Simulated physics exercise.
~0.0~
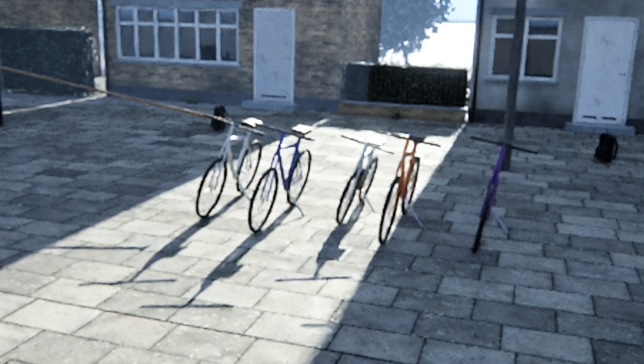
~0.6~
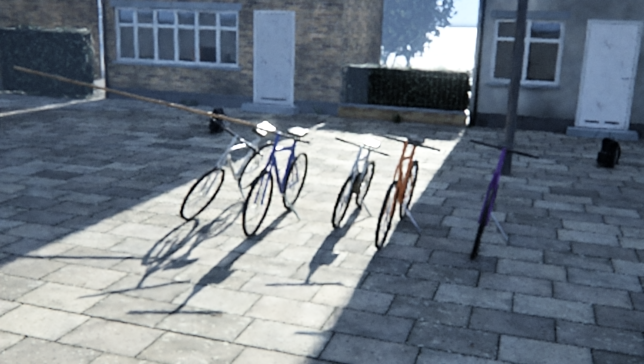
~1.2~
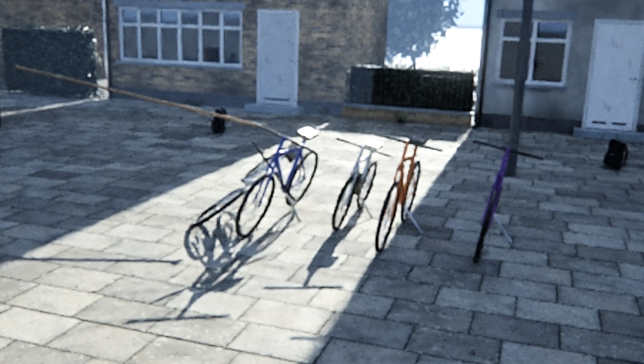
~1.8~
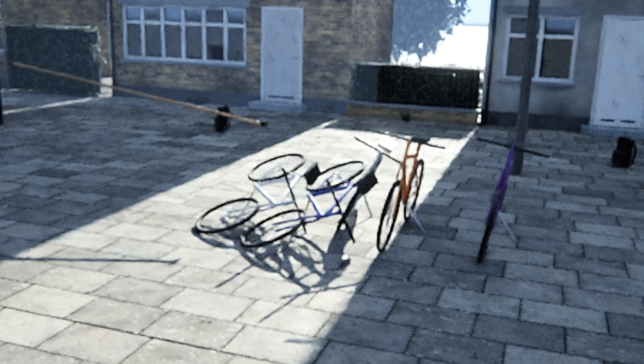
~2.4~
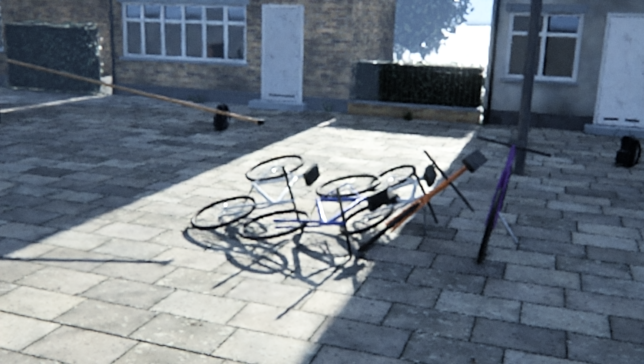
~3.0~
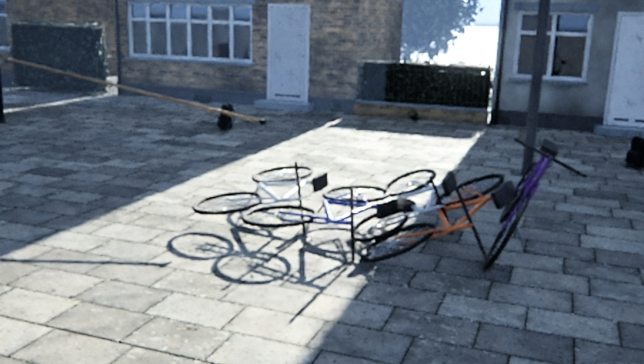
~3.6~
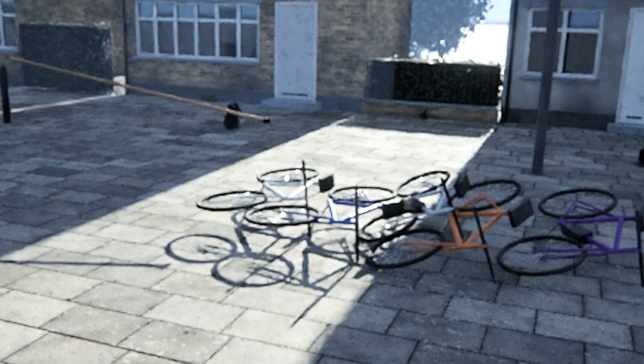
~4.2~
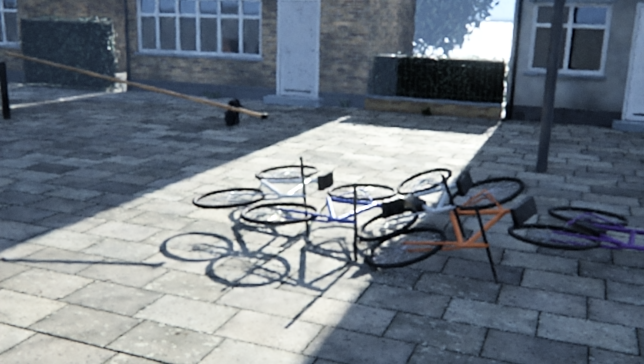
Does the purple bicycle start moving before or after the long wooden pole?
The purple bicycle starts moving after the long wooden pole. The pole moves early on, while the purple bicycle stays upright until the others have tipped towards it.
